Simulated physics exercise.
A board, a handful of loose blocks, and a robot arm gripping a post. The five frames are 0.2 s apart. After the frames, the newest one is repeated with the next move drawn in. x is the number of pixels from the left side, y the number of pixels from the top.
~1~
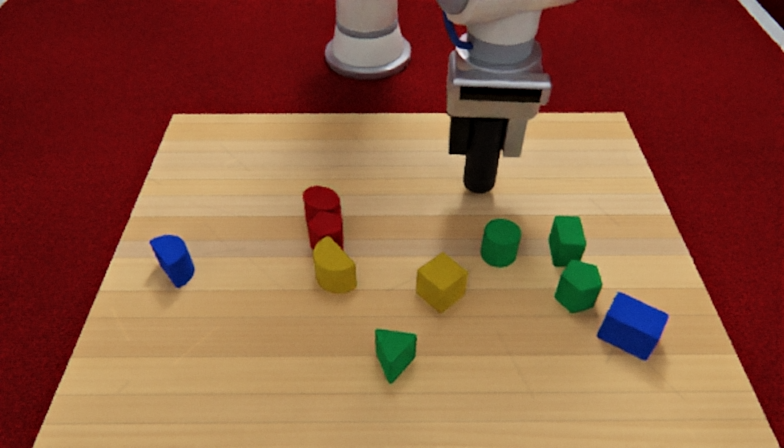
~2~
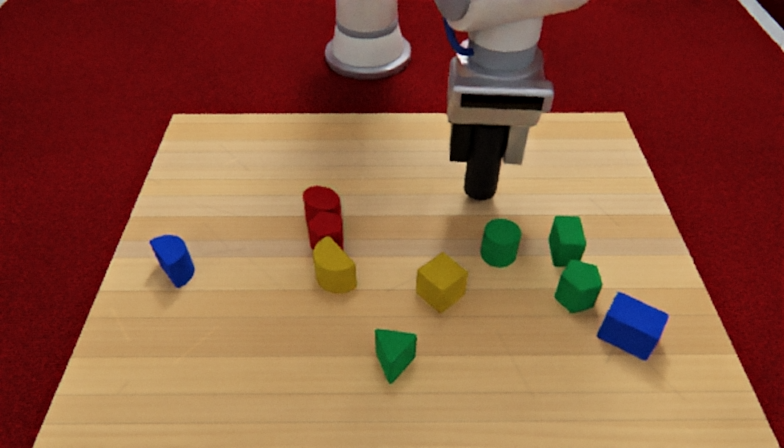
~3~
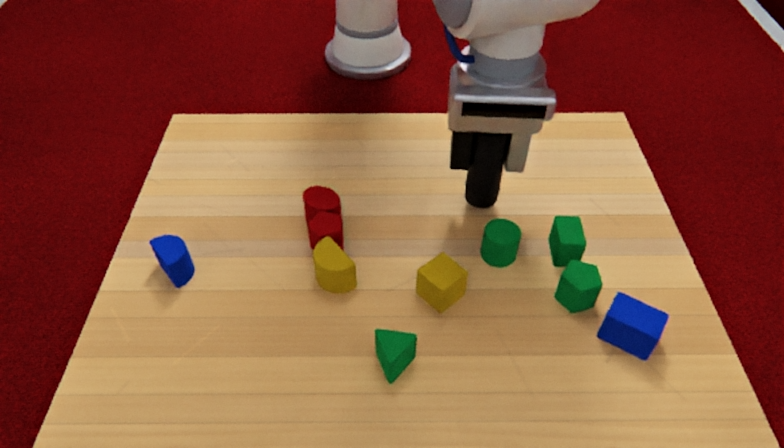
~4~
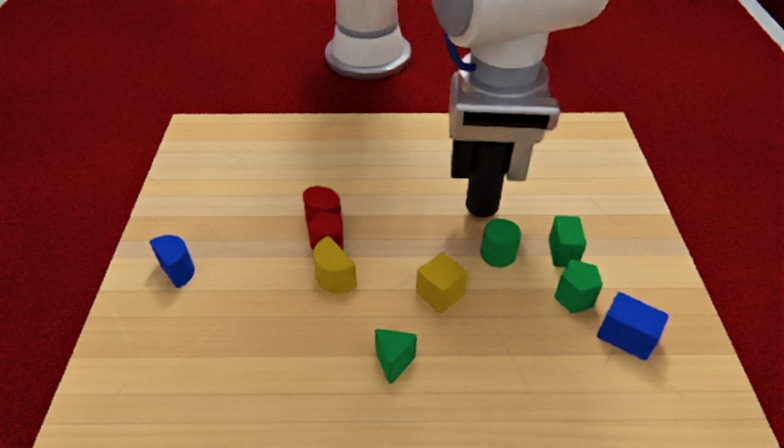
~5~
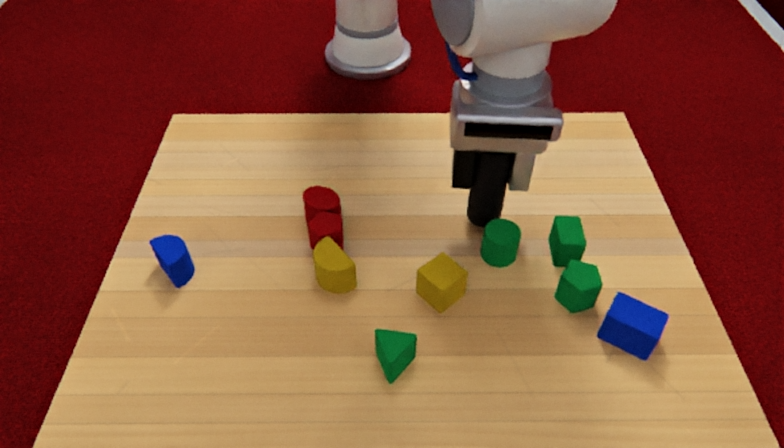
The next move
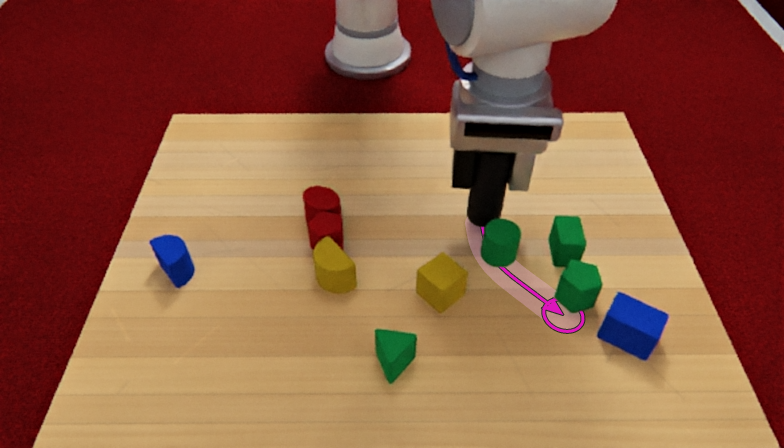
A robot arm slowly moves a black post down toward a green cylinder among still blocks.
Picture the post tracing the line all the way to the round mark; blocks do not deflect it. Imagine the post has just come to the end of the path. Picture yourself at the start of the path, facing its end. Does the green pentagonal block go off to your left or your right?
Out to the left.
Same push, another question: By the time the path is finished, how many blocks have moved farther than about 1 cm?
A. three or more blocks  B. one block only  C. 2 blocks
C: 2 blocks.
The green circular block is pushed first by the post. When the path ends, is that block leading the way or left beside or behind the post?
The post should keep driving it forward.
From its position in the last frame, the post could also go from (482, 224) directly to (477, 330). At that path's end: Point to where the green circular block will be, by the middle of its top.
I'd expect the centre of its top face to be at (522, 263).
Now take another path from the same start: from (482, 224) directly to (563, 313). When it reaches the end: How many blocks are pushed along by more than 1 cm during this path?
Going by the path, two blocks will move.
The drawn path runs from (482, 224) via (493, 256) and (524, 286), ending at (563, 315).
On the path given first. One third of the way, post (494, 249); green circular block (521, 258).
Two thirds of the way, post (527, 278); green circular block (555, 292).
At the end, post (566, 307); green circular block (586, 327); green pentagonal block (603, 280), turned 60° anticlockwise; blue rectangle not moved.
